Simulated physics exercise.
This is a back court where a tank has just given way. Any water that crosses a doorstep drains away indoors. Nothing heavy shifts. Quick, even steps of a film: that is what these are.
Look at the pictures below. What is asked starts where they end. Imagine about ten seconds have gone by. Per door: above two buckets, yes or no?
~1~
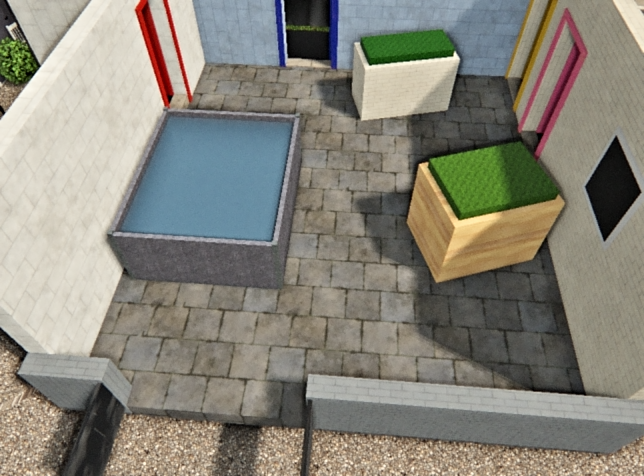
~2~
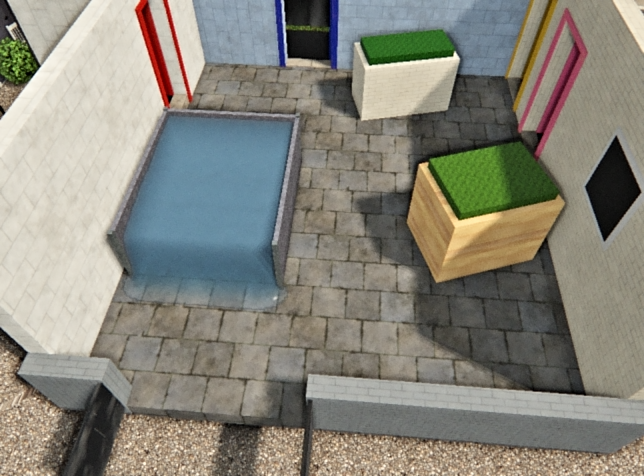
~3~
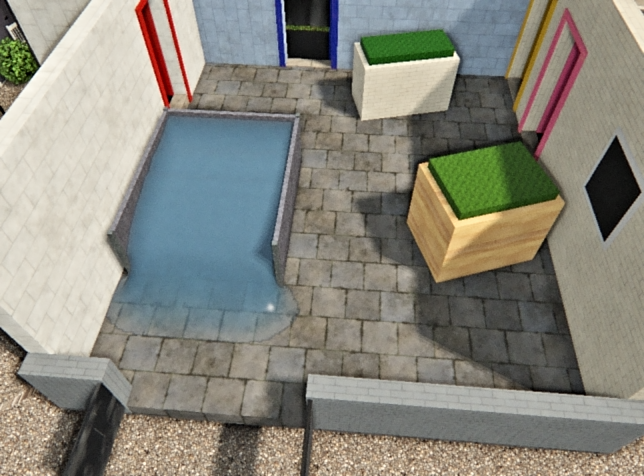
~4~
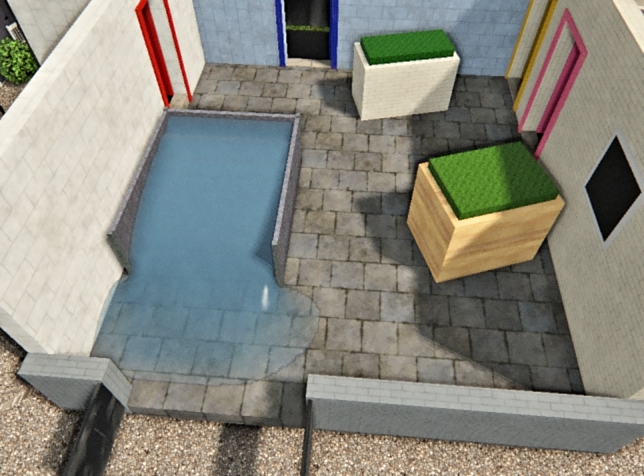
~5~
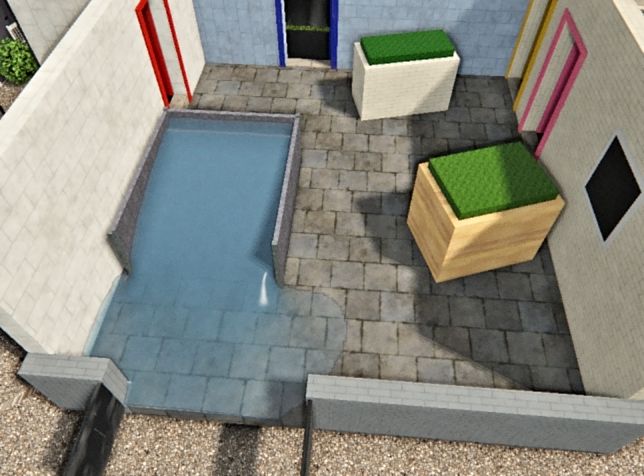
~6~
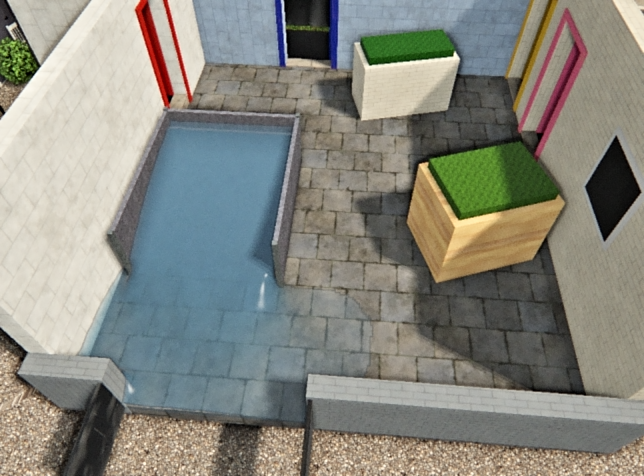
Pink door no. Red door no. Yellow door no. Blue door no.
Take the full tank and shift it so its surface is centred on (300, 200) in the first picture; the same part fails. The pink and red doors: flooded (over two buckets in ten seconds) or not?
Door by door, the pink door remains beneath it, and the red door remains beneath it.
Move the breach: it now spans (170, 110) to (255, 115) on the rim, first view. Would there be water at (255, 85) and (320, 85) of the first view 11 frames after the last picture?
In the order asked: Inundated, then inundated.
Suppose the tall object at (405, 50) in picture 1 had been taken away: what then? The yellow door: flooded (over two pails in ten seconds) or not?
Yellow door: Below the threshold.
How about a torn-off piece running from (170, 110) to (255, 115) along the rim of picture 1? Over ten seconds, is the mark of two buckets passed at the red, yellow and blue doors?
I'd expect the red one breaks the limit, the yellow one breaks the limit and the blue one breaks the limit.
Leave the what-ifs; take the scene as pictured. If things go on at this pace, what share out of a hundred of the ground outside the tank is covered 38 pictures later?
About 40 %.
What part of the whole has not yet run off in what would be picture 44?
Near 34 in a hundred.
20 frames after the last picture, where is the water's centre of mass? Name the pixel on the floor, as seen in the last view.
My pick is pixel (230, 277).
A moment on, water covers 20 % of the floor; the pink door not reached, the red door not reached, the yellow door not reached, the blue door not reached.
Next, water covers 25 % of the floor; the pink door not reached, the red door not reached, the yellow door not reached, the blue door not reached.
Then, water covers 30 % of the floor; the pink door not reached, the red door wet at the sill, nothing in, the yellow door not reached, the blue door not reached.
Later, water covers 40 % of the floor; the pink door wet at the sill, nothing in, the red door wet at the sill, nothing in, the yellow door not reached, the blue door wet at the sill, nothing in.
In the end, water covers 60 % of the floor; the pink door wet at the sill, nothing in, the red door wet at the sill, nothing in, the yellow door wet at the sill, nothing in, the blue door wet at the sill, nothing in.
